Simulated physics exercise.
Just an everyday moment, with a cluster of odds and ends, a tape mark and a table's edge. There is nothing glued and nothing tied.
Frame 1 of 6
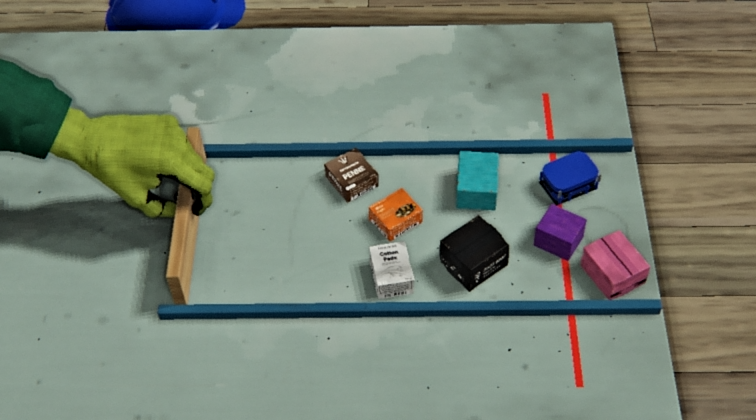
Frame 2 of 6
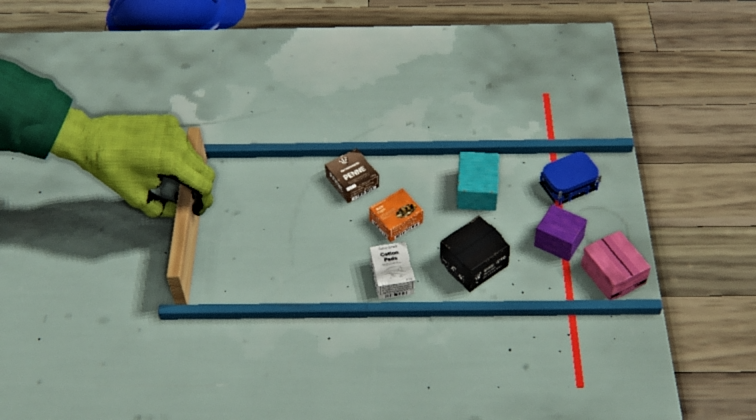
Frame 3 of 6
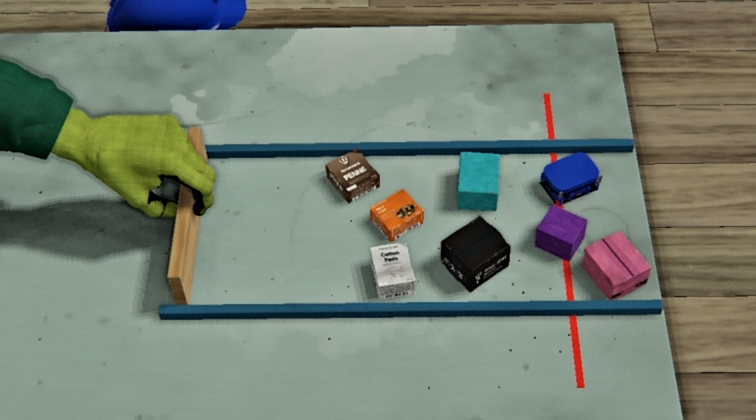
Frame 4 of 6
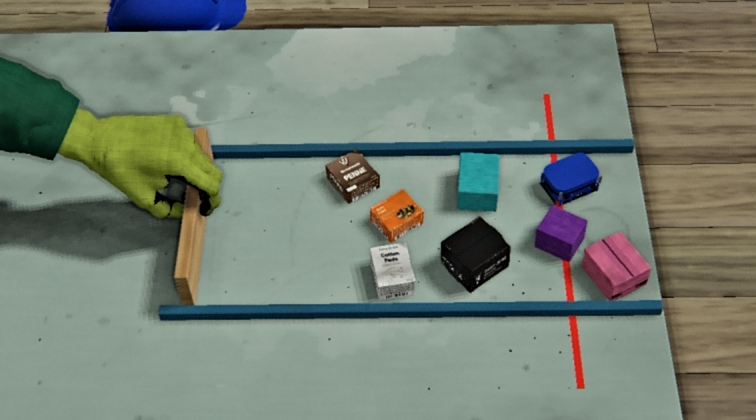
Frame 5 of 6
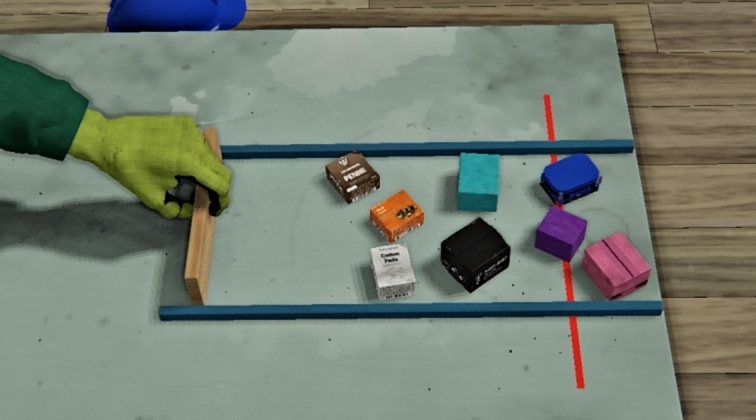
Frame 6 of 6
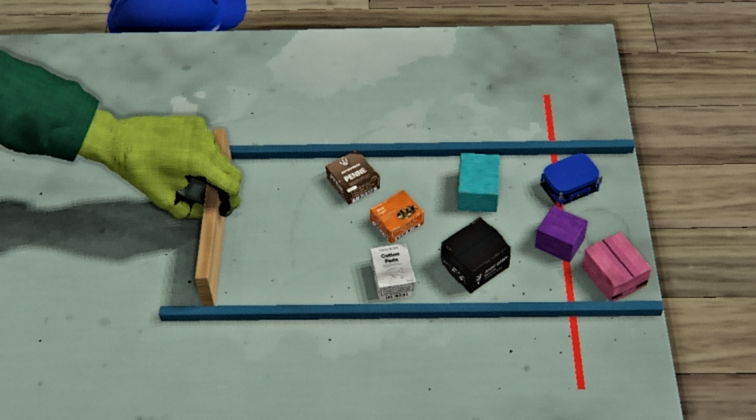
A green-gloved hand held a wooden board upright at the left of a table, then slid it slightly right between two blue rails, while the colorful boxes near the red tape stayed still.
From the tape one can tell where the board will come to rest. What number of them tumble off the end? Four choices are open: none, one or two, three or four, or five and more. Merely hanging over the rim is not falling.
The number that tumble down is under three but above nil.
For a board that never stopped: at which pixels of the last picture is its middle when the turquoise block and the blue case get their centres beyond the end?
With the turquoise block it sits around (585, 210), with the blue case around (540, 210).
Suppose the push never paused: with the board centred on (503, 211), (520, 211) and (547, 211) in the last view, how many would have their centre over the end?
The numbers are 0, 0 and 2.
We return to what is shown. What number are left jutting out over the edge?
So the number is 0.
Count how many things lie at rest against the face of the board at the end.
So the total is 3.
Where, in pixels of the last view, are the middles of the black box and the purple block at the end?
First at (632, 268); second at (627, 230).
Soon after, none off yet; pink box at rest near (616, 267); blue case at rest near (570, 180); purple block at rest near (561, 234).
In the end, the number that fall off is one or two; gone, blue case and pink box.
